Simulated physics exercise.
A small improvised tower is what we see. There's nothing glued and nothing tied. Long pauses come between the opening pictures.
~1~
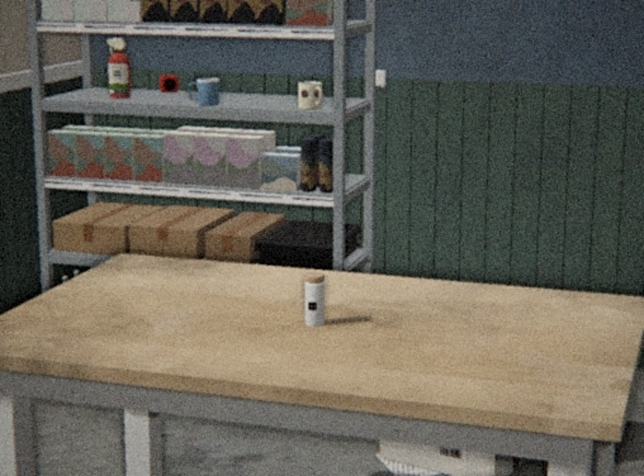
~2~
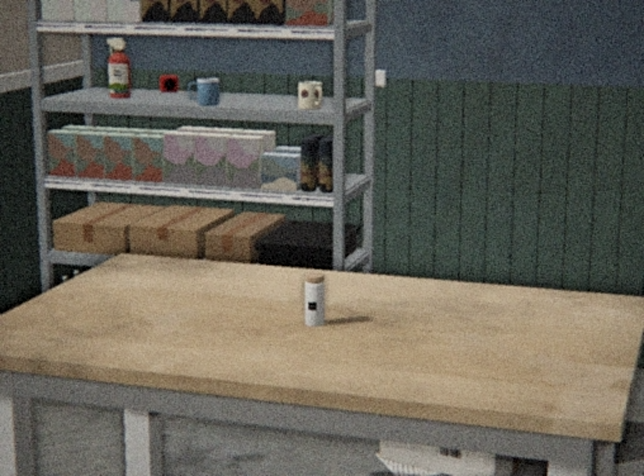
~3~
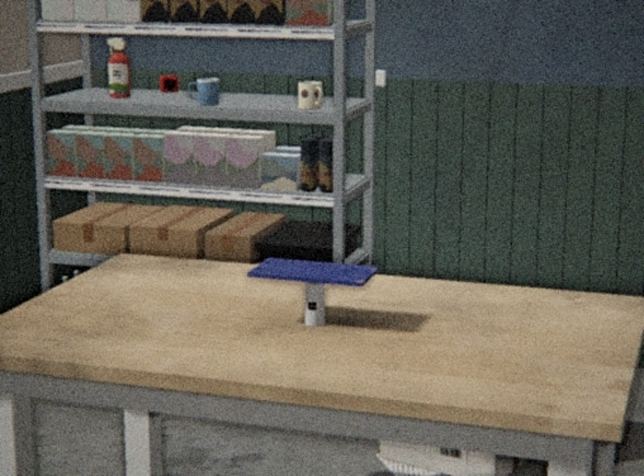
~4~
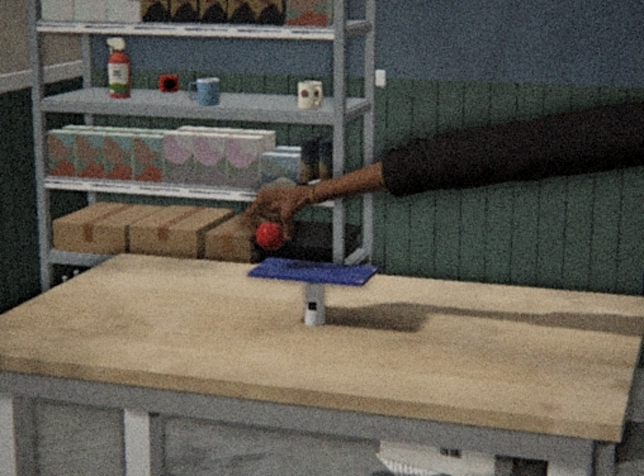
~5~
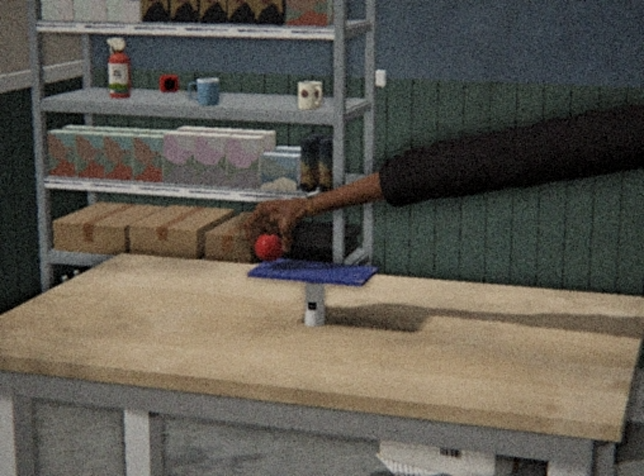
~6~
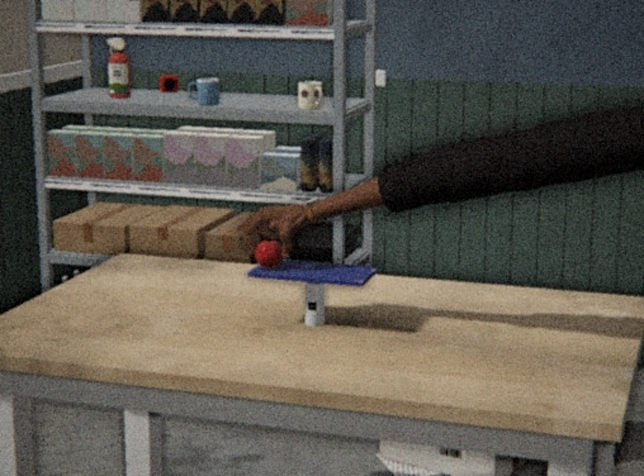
The footage shows a small white container standing on a wooden table, then a blue board lying across its top; an arm reaches in from the right and lowers a red tomato onto the board's left end.
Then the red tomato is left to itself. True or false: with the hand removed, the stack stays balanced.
False.
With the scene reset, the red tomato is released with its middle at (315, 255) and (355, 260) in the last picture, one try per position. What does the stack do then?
Well, the first time the stack stays put, and the second time it comes down.
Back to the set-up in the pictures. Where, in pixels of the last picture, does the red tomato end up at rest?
It ends up close to (255, 308).
Then, 0.40 s past the last view, red tomato now fallen; blue board rocked 57° from its first pose.
Then, 0.60 s past the last view, blue board rocked 63° from its first pose; white shaker rocked 5° from its first pose.
Then, 0.80 s past the last view, blue board now fallen; white shaker rocked 66° from its first pose.
Then, 0.90 s past the last view, white shaker on its side.
Finally, fallen, blue board, white shaker and red tomato. Final places as the last picture's camera would see them, red tomato near (254, 308). The stack gives way.
